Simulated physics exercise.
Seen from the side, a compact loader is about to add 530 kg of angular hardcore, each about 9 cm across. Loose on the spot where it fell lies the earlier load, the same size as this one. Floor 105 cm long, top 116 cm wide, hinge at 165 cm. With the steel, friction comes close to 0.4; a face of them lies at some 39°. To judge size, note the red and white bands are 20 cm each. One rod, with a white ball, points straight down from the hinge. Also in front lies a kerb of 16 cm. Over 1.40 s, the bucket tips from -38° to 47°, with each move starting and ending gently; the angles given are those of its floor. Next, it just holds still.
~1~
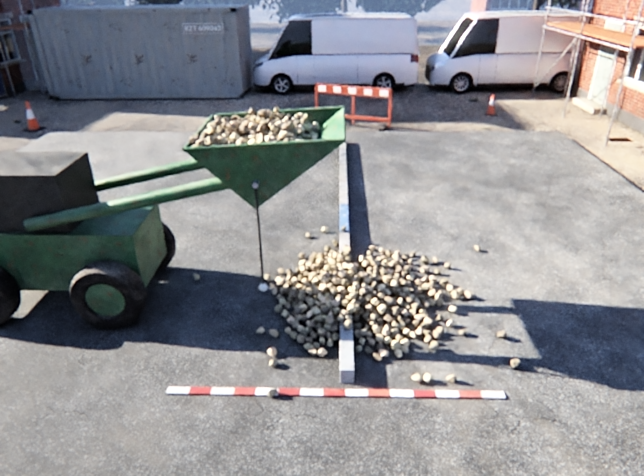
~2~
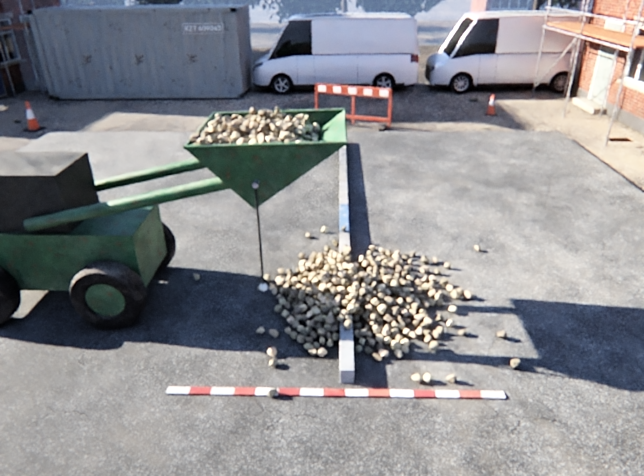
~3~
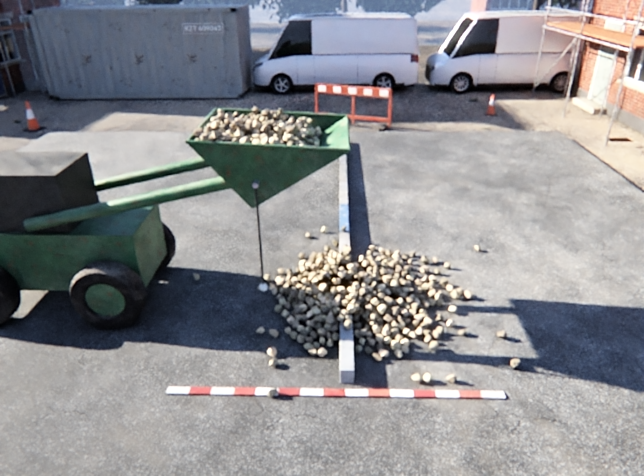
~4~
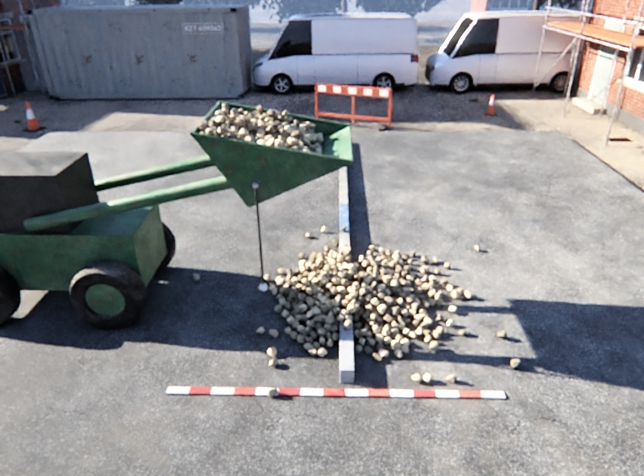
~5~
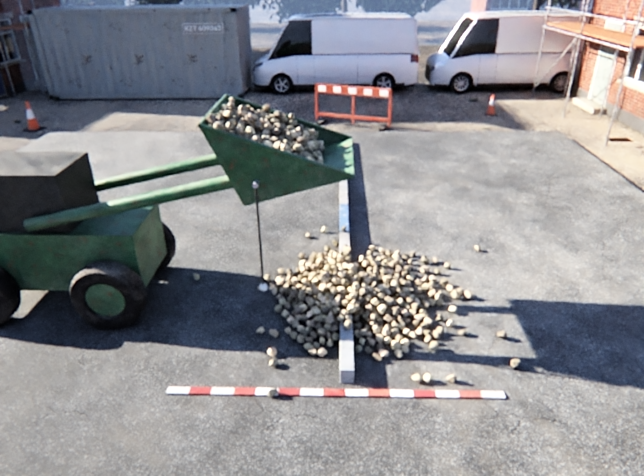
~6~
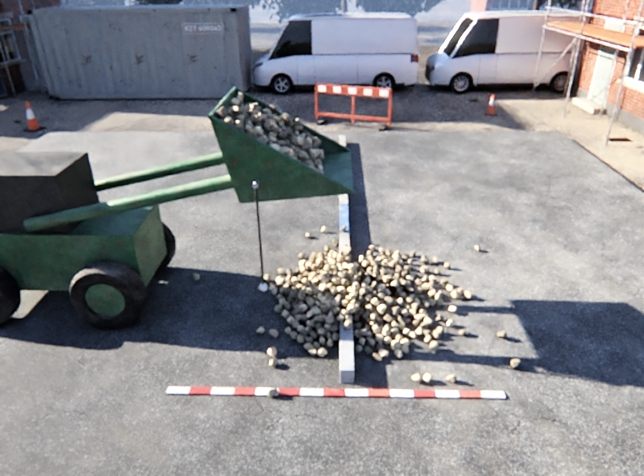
In this clip, a green loader holds a bucket of pale stones above a heap lying across a low kerb, and the bucket gradually tilts forward, its right edge lowering while the stones stay inside and the heap remains still.
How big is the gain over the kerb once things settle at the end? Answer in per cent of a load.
The gain is about 69 per cent of a load.
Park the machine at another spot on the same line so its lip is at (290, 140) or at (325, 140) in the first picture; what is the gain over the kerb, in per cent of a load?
5 % and 40 %.
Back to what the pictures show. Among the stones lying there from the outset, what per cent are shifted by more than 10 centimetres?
Roughly 10 % of them.
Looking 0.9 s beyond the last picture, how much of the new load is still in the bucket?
Held: Around 40 % of the load.
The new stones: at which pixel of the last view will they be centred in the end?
(365, 283).
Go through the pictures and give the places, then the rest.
In the first picture, lip at (345, 140), floor tilted -38°, highest stones at (262, 117). The earlier load is highest near (342, 277), 30 cm above ground level, 46 % on this side of the kerb, 54 % over the kerb.
In the second picture, the bucket is at -36°, its lip at (346, 143); the top of the load is at (253, 118).
In the third picture, lip at (349, 151), floor tilted -32°, highest stones at (250, 116).
In the fourth picture, lip at (353, 162), floor tilted -24°, highest stones at (230, 114).
In the fifth picture, lip at (354, 177), floor tilted -16°, highest stones at (234, 108).
In the sixth picture, the bucket is at -5°, its lip at (354, 193); the top of the load is at (243, 104).
Then, 0.5 s after the last picture the floor is at 34°; in per cent of one load, 100 in the bucket, 47 on this side of the kerb, 54 over the kerb; the foremost stones are at (471, 294).
Then, 0.9 s after the last picture the floor is at 47°; in per cent of one load, 39 in the bucket, 89 on this side of the kerb, 73 over the kerb; the foremost stones are at (471, 294).
Then, 1.3 s after the last picture the floor is at 47°; in per cent of one load, 4 in the bucket, 89 on this side of the kerb, 107 over the kerb; the foremost stones are at (471, 294).
Then, 4.1 s after the last picture the floor is at 47°; in per cent of one load, 0 in the bucket, 78 on this side of the kerb, 122 over the kerb; the foremost stones are at (490, 294). Net gain over the kerb, 69.
